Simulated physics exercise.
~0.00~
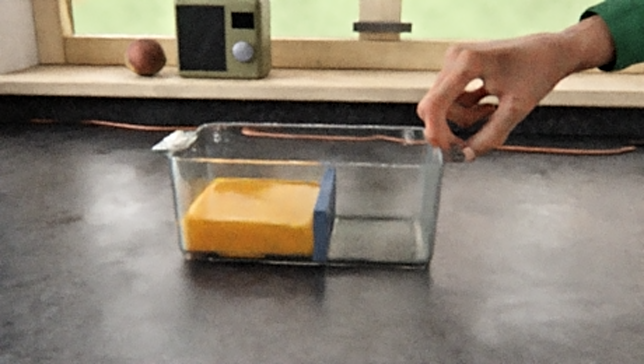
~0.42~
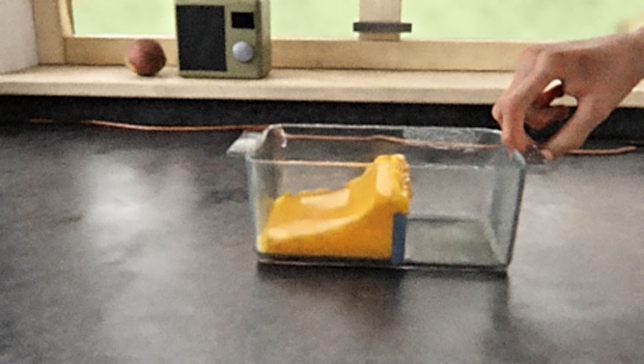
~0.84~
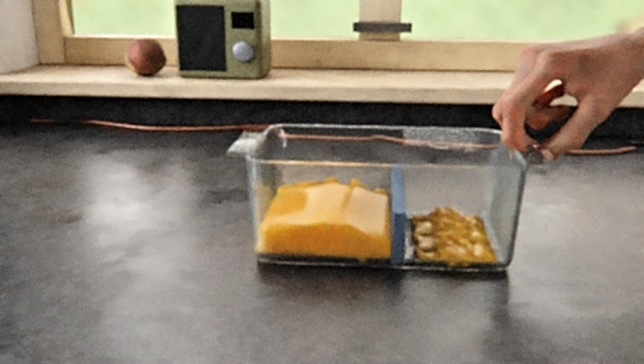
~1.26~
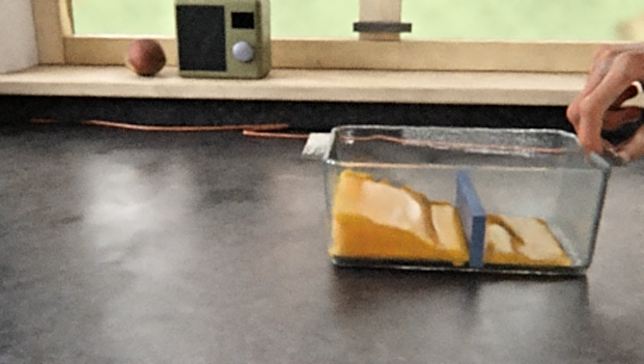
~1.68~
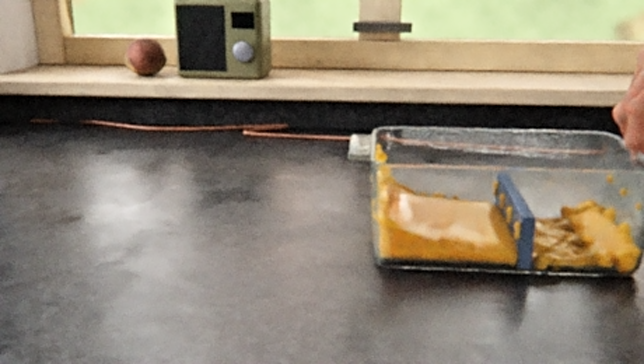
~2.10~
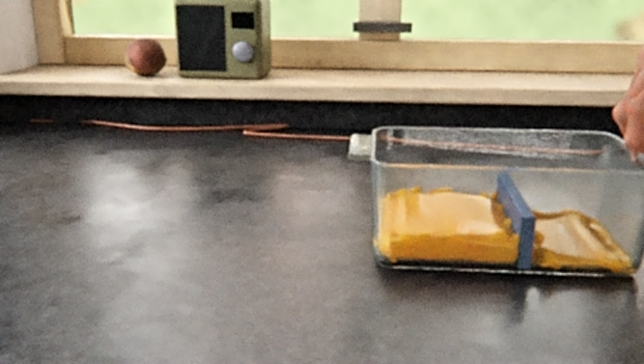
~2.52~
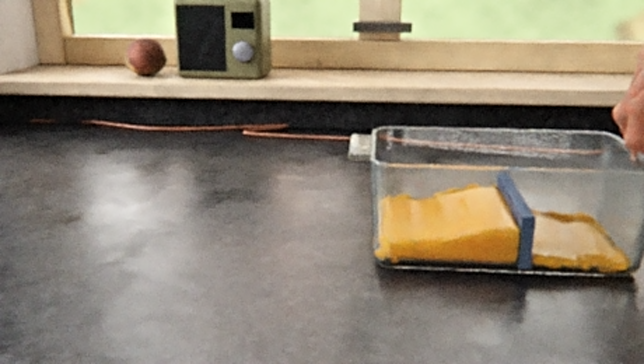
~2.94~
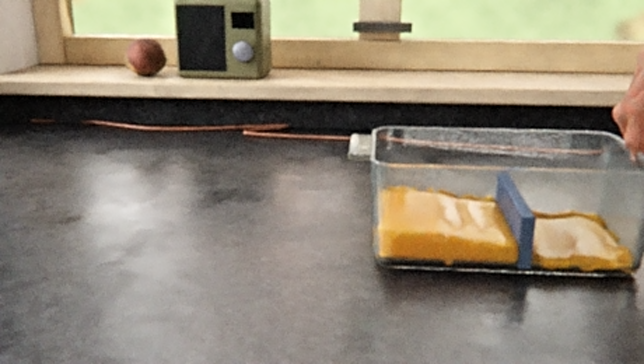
A hand pulled a divided glass tub of orange liquid to the right across a dark counter in two goes, and the liquid surged over the blue divider, leaving a smaller share in the right half while most stayed in the left.
